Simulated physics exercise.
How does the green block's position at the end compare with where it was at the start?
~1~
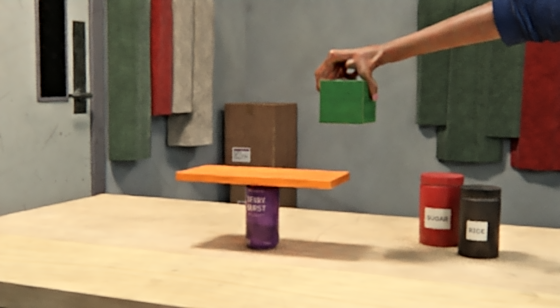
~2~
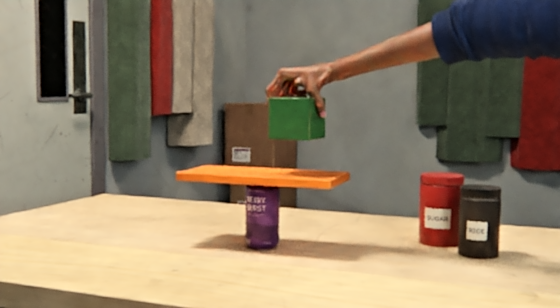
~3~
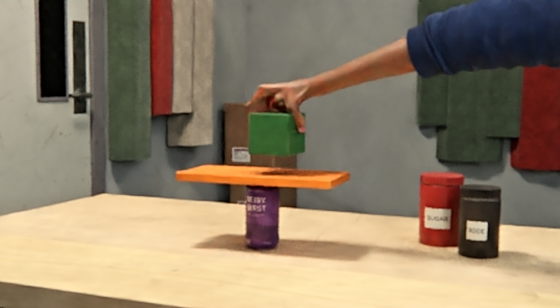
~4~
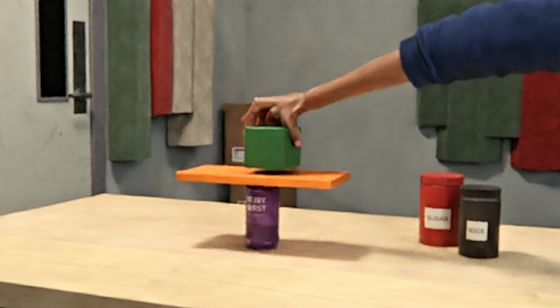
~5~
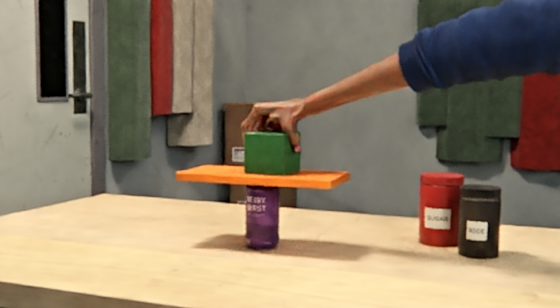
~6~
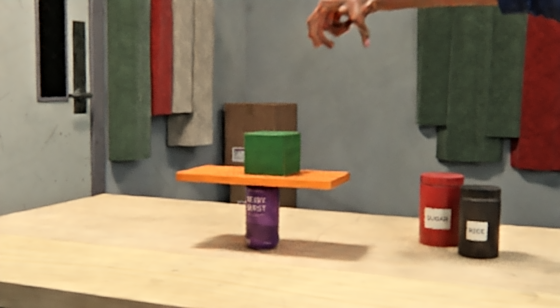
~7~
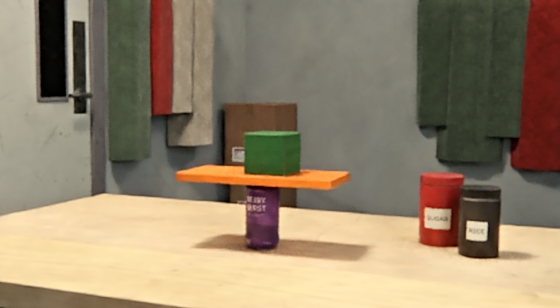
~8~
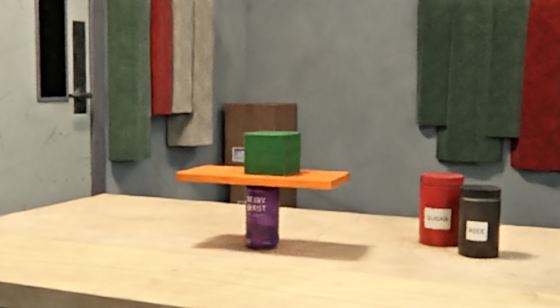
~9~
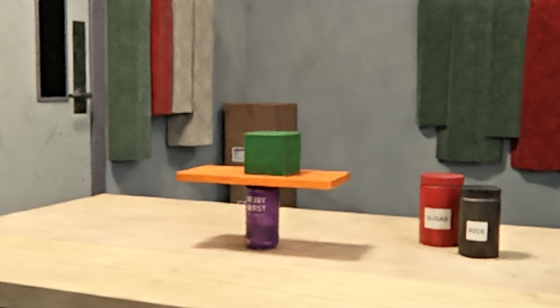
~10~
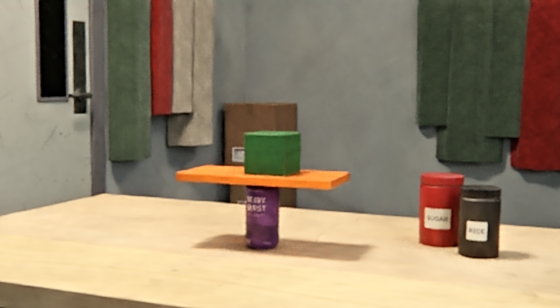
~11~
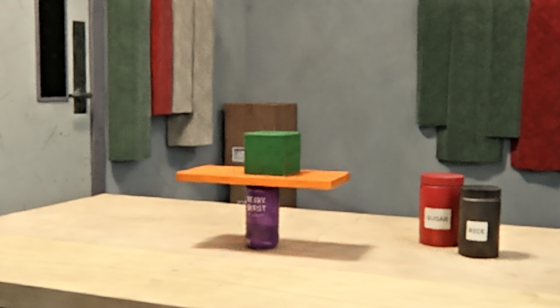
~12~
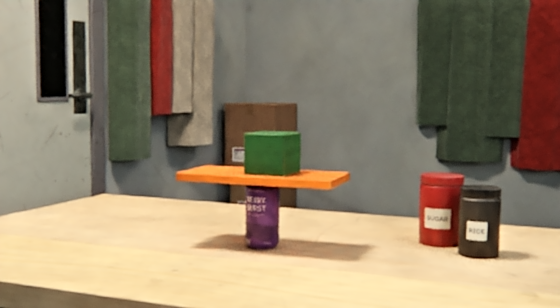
At the start the green block is held in the air above and to the right of the orange board. By the end it is further left and lower, resting on the board over the purple can.
On a pale wooden table, a hand lowering a green block onto an orange board atop a purple can, which stays balanced.
